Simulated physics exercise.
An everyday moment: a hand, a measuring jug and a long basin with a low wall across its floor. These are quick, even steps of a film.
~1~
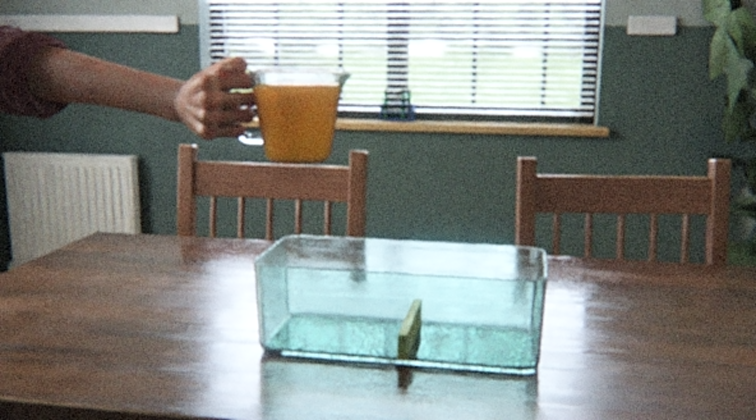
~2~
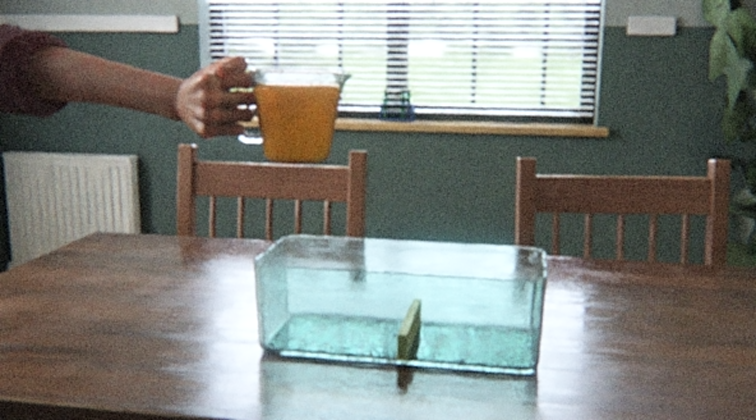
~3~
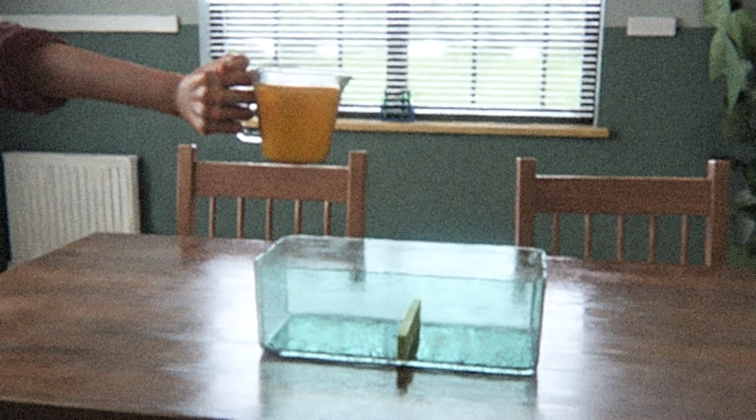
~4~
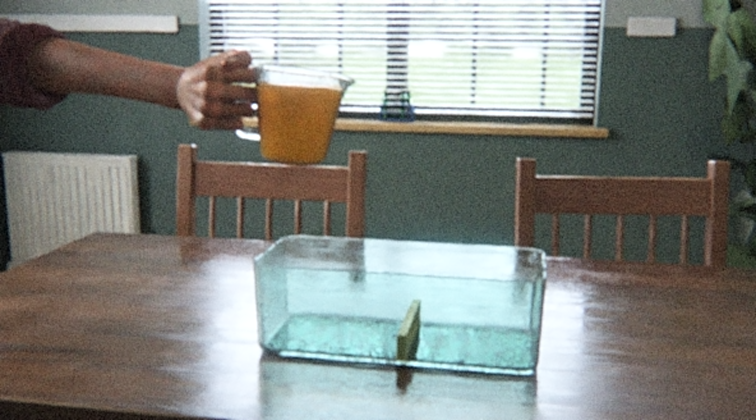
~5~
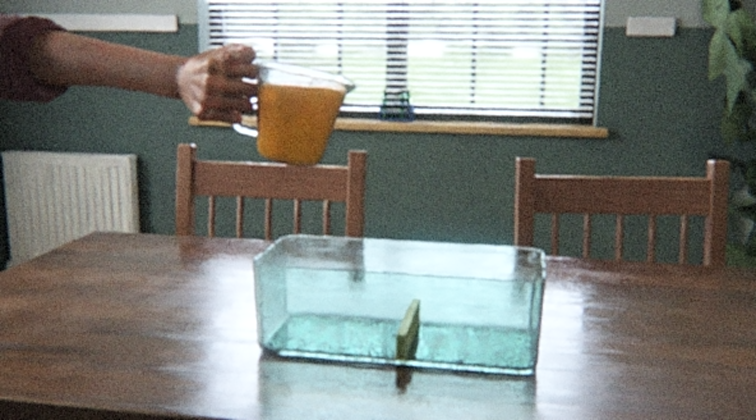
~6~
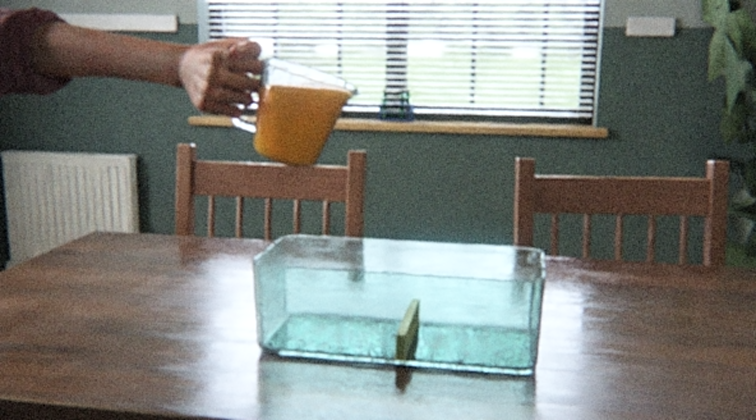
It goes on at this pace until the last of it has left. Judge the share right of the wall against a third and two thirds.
In the end from a third to two thirds is right of the wall.
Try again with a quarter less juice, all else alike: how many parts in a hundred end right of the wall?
It comes to 30 per cent or so.
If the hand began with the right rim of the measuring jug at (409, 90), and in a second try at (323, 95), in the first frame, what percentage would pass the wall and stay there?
About 90 and 10 per cent.
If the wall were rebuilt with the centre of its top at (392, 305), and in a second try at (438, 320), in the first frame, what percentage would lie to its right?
First some 80, then 10 per cent.
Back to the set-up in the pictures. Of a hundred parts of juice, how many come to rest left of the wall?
Some 50 per cent.
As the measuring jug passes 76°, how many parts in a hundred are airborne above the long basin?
Some 30 per cent.
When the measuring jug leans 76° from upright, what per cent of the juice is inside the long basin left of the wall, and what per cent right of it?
The left part 0 per cent, the right part 5.
A moment on, the measuring jug is tipped on its side and 64 per cent is still to pour, 1 is left of the wall and 7 right of it.
Next, the measuring jug is tipped right over and 13 per cent is still to pour, 23 is left of the wall and 42 right of it.
Then the measuring jug is tipped right over and 1 per cent is still to pour, 49 is left of the wall and 47 right of it.
Later the measuring jug is tipped right over and 0 per cent is still to pour, 50 is left of the wall and 48 right of it.
At rest 50 per cent lies left of the wall, 48 right of it and 2 outside.
